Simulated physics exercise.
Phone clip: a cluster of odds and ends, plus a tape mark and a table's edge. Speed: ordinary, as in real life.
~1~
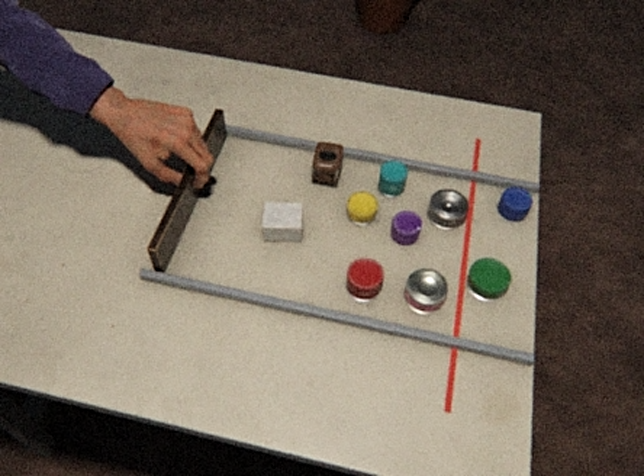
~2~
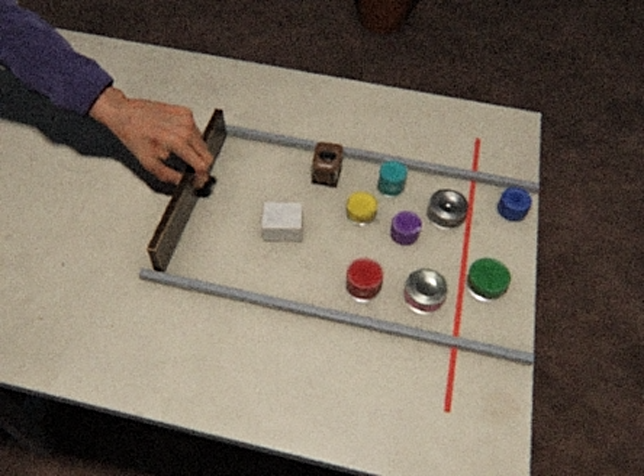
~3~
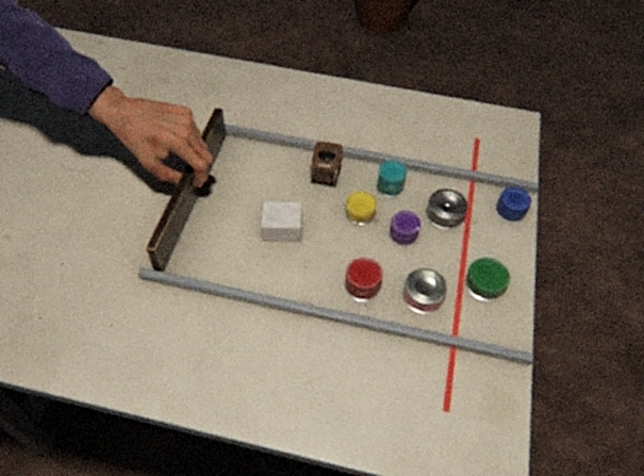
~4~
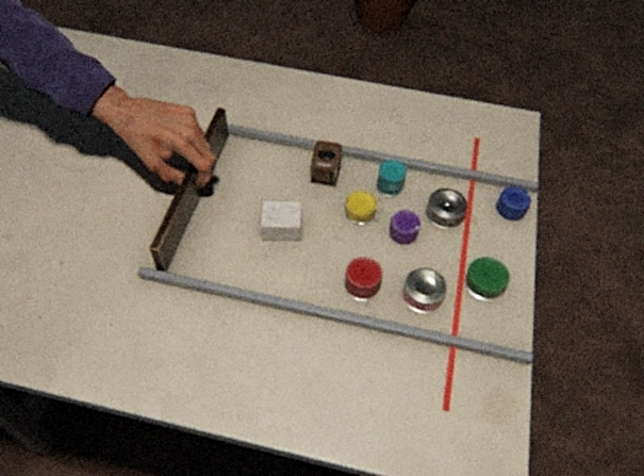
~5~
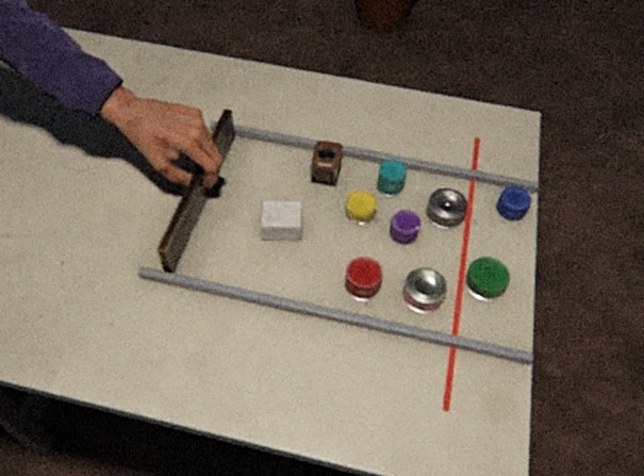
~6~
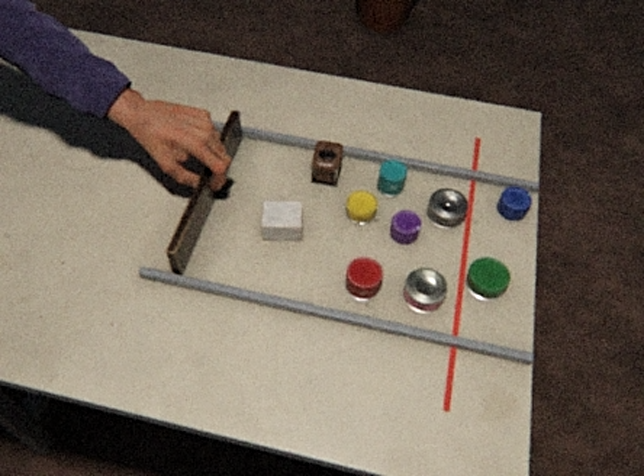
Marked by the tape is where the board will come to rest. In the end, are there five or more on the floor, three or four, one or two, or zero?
Mind you, the pieces that take the plunge come to one or two.
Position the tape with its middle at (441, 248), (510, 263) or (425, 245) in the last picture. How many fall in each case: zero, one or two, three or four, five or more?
First zero, then five or more, and last none.
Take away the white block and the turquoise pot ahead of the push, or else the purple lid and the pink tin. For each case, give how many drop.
In the first try 0, in the other 1.
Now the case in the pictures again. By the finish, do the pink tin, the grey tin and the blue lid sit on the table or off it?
Result: Pink tin safe, grey tin safe, blue lid gone.
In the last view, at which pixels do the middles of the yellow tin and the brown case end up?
The one named first is at (483, 236), the next at (487, 193).
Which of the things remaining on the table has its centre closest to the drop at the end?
The green pot is foremost.
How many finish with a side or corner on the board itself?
4 of them.
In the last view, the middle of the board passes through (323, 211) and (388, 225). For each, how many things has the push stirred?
Tally: First 2; then 8.
Soon after, none off yet; blue lid at rest near (514, 204); green pot at rest near (488, 279); grey tin at rest near (447, 209).
After that, none off yet; blue lid at rest near (514, 204); green pot at rest near (488, 279); grey tin moving near (457, 213).
In the end, the number that fall off is one or two; gone, blue lid.
